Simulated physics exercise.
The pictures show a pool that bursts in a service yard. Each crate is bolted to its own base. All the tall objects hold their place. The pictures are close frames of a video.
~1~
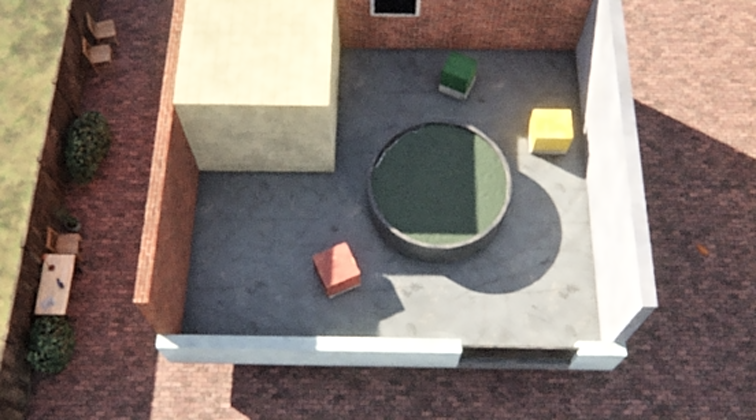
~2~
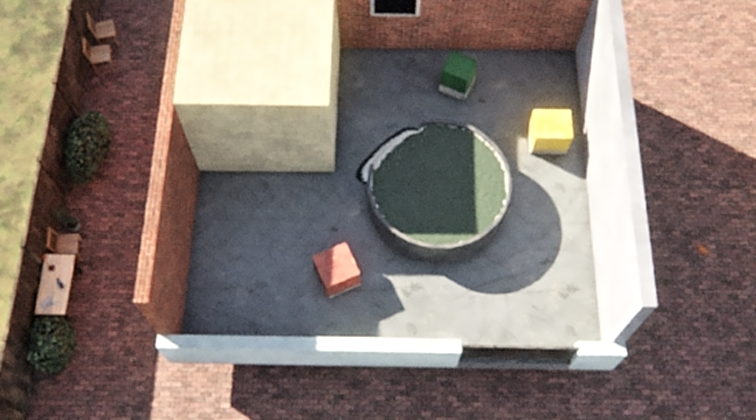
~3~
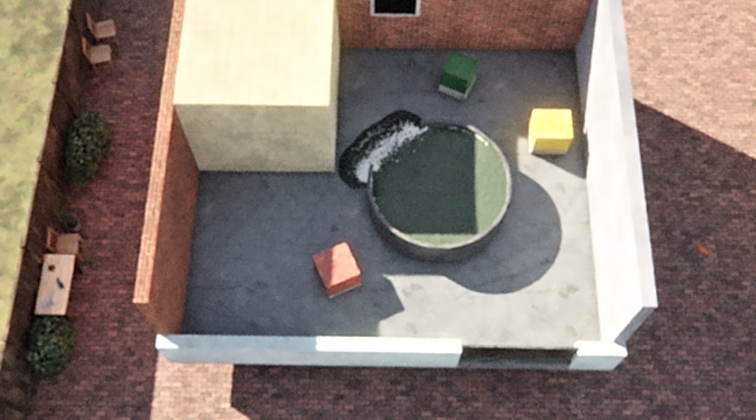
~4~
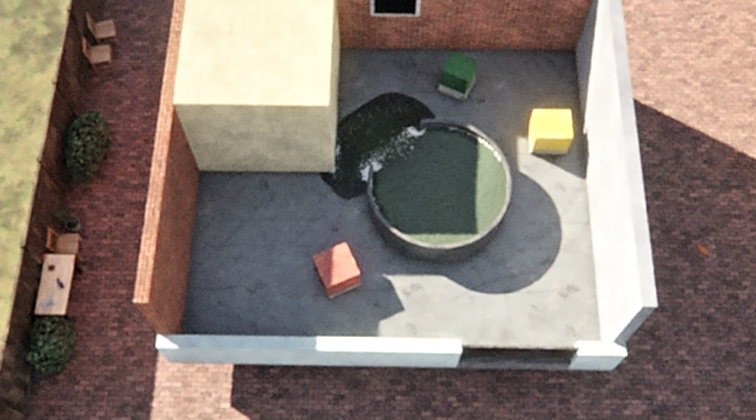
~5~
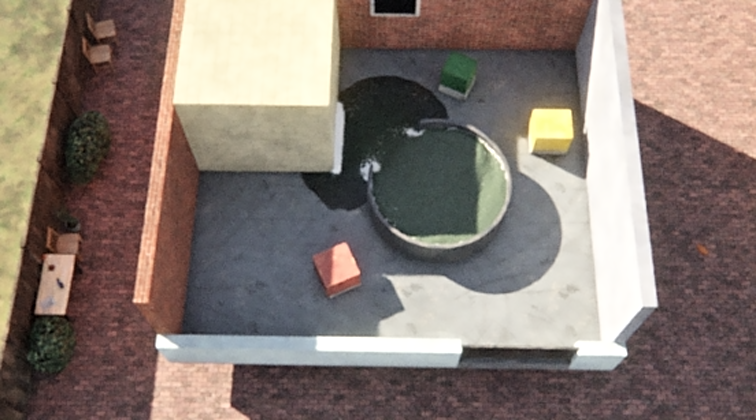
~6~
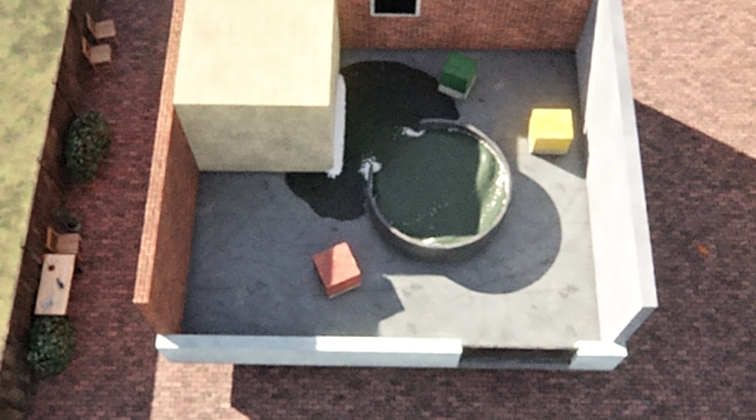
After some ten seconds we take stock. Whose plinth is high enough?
One by one: The green crate is wetted; the red crate is wetted; the yellow crate is wetted.
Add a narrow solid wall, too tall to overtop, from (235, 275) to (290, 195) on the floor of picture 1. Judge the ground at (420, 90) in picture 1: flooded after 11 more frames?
Verdict: Under water.
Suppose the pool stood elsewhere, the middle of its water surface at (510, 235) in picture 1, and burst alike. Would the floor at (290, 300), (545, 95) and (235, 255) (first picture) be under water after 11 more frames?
In that order: Free of water, no water, no water.
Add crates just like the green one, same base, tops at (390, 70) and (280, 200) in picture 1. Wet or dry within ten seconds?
As listed: Is topped, is safe.
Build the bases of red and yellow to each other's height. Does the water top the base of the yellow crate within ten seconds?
My reading: The yellow crate is soaked.
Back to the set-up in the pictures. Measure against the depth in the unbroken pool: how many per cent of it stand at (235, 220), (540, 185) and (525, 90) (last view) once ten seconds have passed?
In that order: 4, 6 and 18 per cent.
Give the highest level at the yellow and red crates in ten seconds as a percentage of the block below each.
In turn 180 and 200 per cent.
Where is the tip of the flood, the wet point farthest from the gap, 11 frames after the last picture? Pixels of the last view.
Close to (237, 249).
A moment on, water covers 20 % of the floor; the green crate water round its plinth, the red crate not reached, the yellow crate not reached.
Next, water covers 25 % of the floor; the green crate water round its plinth, the red crate water round its plinth, the yellow crate not reached.
Then, water covers 45 % of the floor; the green crate water round its plinth, the red crate water round its plinth, the yellow crate water round its plinth.
Later, water covers 85 % of the floor; the green crate water round its plinth, the red crate water round its plinth, the yellow crate water round its plinth.
In the end, water covers 100 % of the floor; the green crate was topped, the red crate was topped, the yellow crate was topped.
